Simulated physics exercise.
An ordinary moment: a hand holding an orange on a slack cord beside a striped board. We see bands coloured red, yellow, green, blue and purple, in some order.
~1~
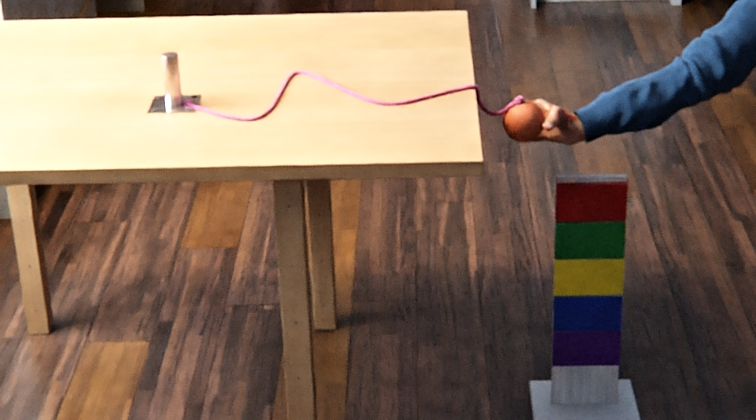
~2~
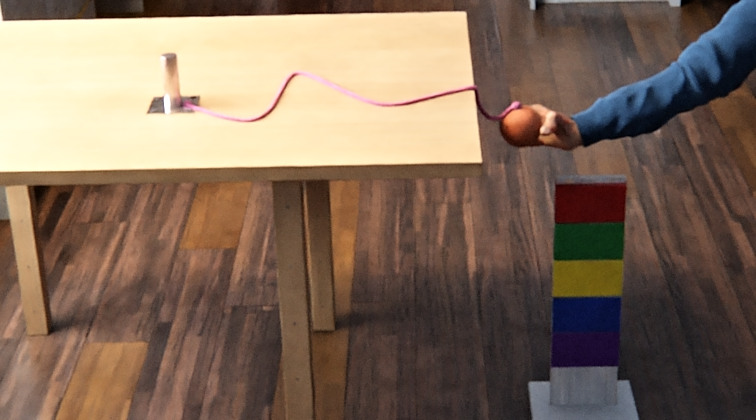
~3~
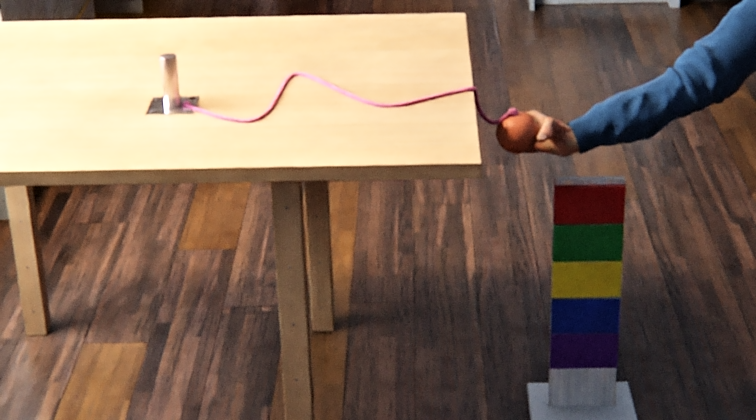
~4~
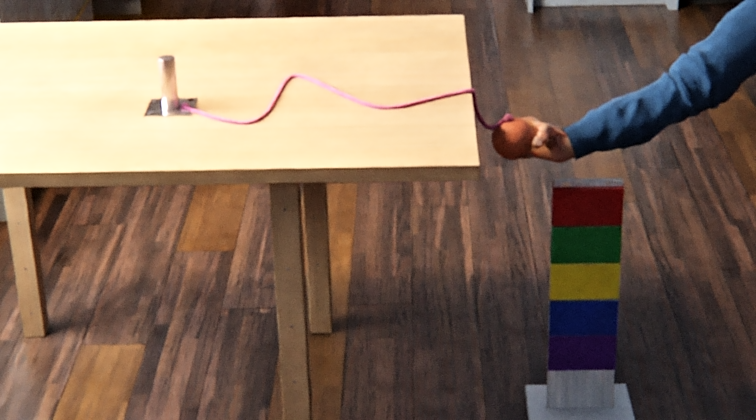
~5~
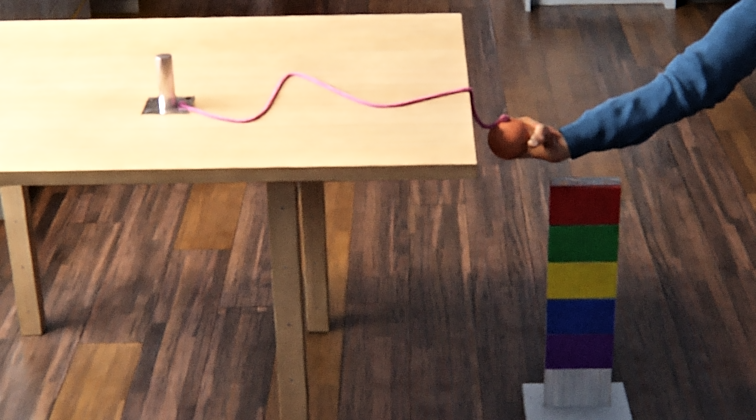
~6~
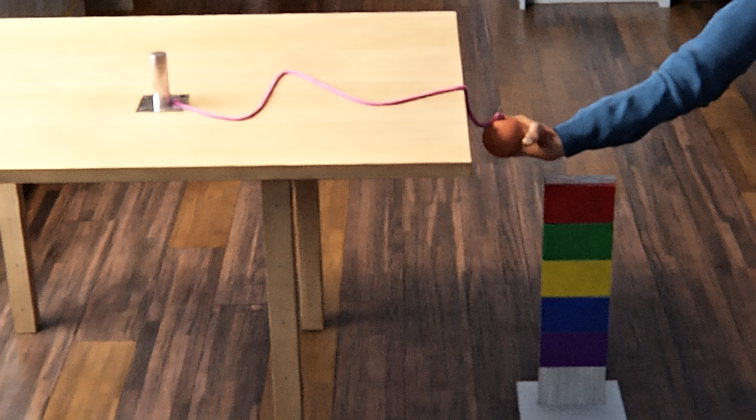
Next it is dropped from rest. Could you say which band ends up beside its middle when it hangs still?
Sure, it is blue.
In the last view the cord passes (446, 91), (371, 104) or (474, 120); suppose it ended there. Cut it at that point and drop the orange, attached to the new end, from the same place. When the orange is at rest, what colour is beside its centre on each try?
Green; higher than all five; yellow.
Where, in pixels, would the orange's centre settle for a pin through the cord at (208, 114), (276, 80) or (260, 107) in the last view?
Respectively (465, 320), (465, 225) and (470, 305).
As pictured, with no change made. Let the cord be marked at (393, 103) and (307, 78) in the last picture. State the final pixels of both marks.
Near (463, 178) and (427, 95).
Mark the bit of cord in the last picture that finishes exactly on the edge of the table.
The point at (329, 88).
A little later, orange near (498, 302); level with blue.
Next, orange near (431, 308); level with yellow.
Later still, orange near (483, 326); level with blue.
When it is over, orange near (460, 330); level with blue. The cord holds its middle at blue.
